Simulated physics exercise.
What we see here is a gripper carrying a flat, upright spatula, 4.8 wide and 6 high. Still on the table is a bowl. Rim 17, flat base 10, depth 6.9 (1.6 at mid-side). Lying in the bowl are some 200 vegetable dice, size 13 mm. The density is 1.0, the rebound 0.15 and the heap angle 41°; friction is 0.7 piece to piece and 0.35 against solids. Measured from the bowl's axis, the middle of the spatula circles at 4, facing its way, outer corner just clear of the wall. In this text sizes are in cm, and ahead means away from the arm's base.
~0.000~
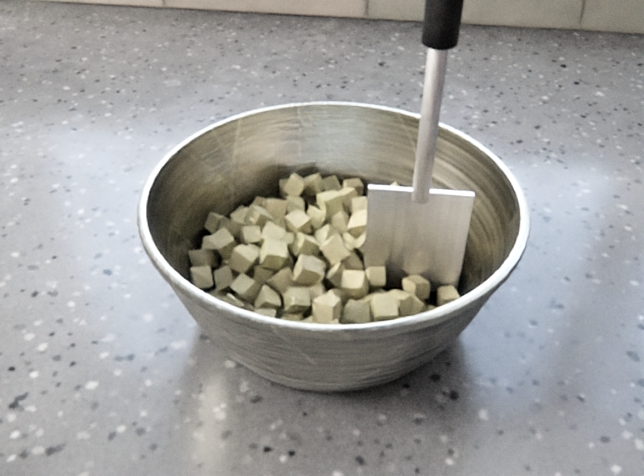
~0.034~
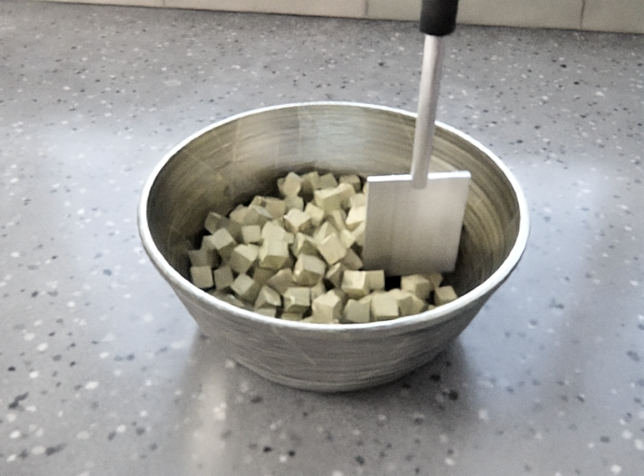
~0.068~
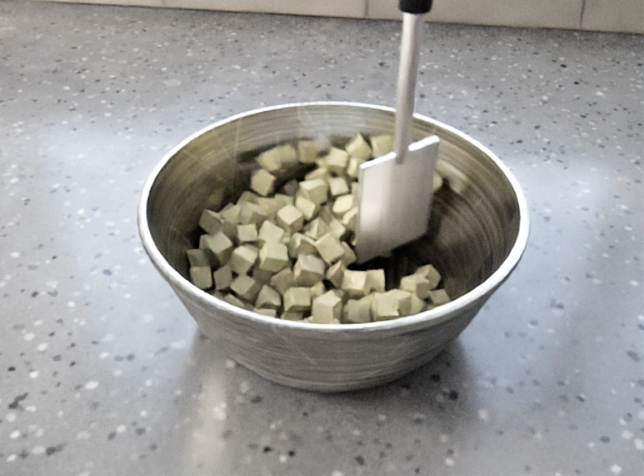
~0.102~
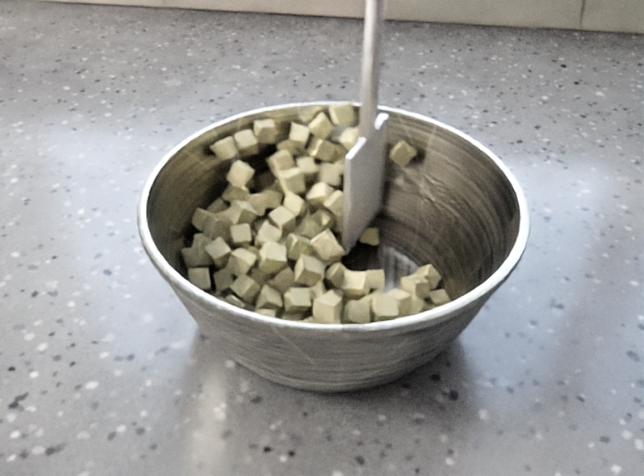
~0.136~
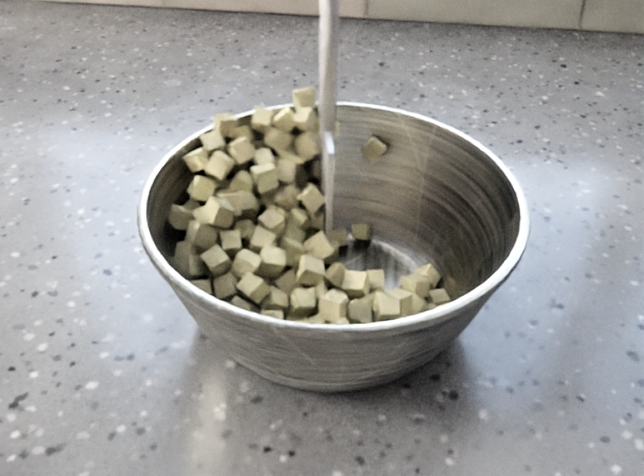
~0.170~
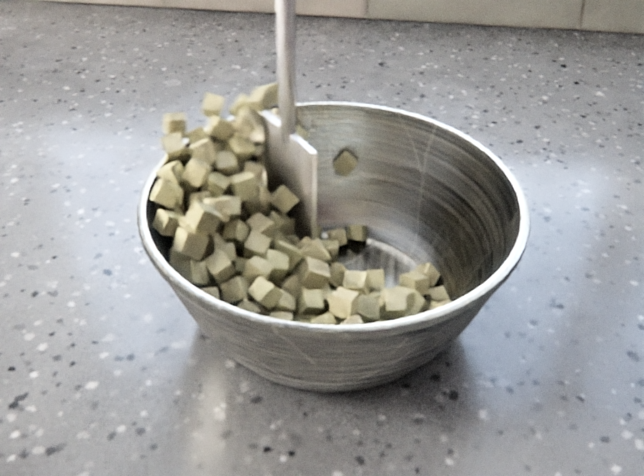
A metal bowl sits still while a flat spatula sweeps pale cubes around to the left.
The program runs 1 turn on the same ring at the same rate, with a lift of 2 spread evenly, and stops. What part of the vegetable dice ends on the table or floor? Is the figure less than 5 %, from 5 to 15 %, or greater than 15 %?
The figure is greater than 15 %.
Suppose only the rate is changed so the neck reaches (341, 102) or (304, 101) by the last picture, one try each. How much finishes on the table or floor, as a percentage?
About 10 % for one try and about 20 % for the other, in order.
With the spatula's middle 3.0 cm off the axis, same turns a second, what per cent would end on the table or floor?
It would come to about 15 per cent.
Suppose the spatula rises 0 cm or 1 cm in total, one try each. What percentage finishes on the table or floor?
Estimates: 25 % then 15 %.
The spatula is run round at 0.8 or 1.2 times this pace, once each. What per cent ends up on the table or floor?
15 % and 30 %.
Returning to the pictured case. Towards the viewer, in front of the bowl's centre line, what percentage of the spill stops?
80 %.
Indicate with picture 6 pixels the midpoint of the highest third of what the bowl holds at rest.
In the final view it lies around (384, 194).
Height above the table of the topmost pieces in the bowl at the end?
The top sits some 7.0 cm up.
By 0.27 s, 215° round, highest piece 10 above the table; 184 in the bowl, 1 on the table or floor, 17 in flight or on the tool.
By 0.37 s, 300° round, highest piece 10 above the table; 167 in the bowl, 17 on the table or floor, 18 in flight or on the tool.
By 0.62 s, 0° round, highest piece 7 above the table; 161 in the bowl, 41 on the table or floor.
By 1.32 s, 0° round, highest piece 7 above the table; 161 in the bowl, 41 on the table or floor.
Final count, 161 in the bowl, 41 on the table or floor. That is 20 % on the table or floor.
